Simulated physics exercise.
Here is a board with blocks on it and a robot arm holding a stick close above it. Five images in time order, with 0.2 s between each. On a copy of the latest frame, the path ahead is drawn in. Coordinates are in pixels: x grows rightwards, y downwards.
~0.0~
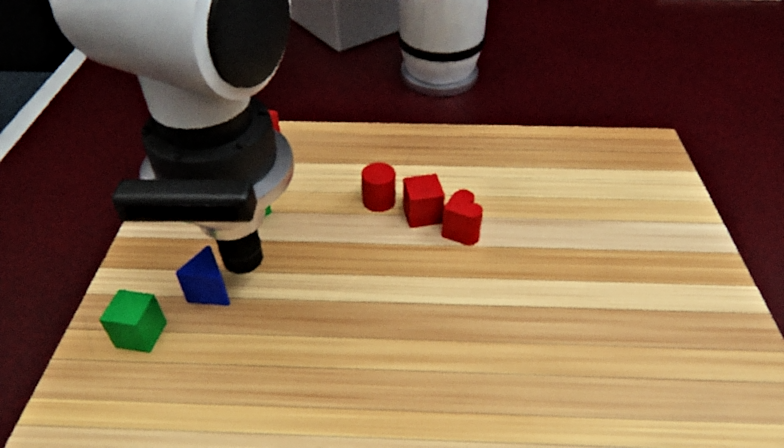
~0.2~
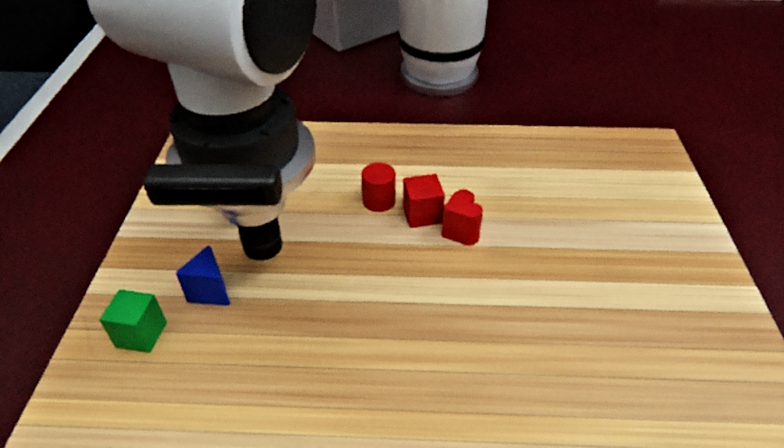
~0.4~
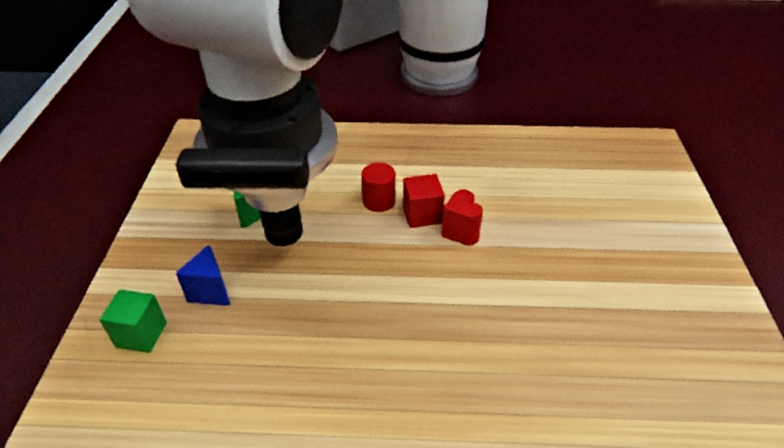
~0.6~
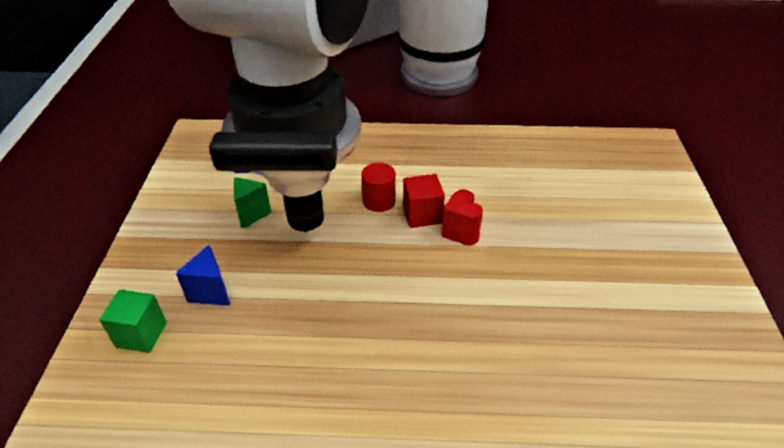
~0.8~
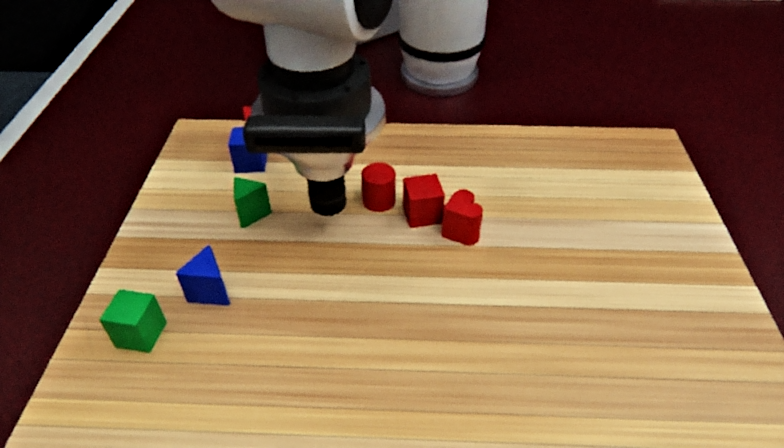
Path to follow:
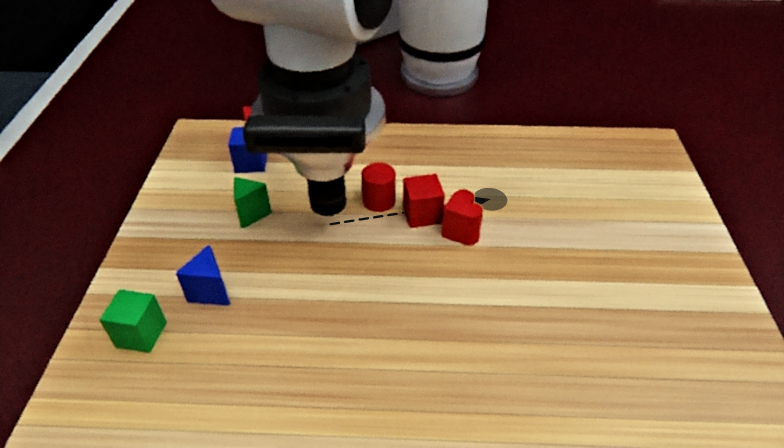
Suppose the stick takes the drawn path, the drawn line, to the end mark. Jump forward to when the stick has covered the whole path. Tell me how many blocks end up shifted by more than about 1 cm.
Expect three or more.
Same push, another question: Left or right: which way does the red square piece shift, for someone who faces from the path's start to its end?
My answer: Right.
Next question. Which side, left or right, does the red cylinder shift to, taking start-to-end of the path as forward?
Out to the left.
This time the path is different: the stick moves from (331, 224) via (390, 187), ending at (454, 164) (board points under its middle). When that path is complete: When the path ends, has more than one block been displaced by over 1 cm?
No.
The drawn path runs in a line from (331, 224) to (490, 199).
The first path, step by step. One third of the way, stick (385, 197); red cylinder (394, 165).
Two thirds of the way, stick (440, 188); red cylinder (403, 161); red square piece (476, 183), turned 30° clockwise; red heart block (486, 209), turned 50° clockwise.
At the end, stick (493, 180); green triangle not moved; red cylinder (403, 161); red square piece (527, 184), turned 60° clockwise; red heart block (487, 210), turned 50° clockwise.
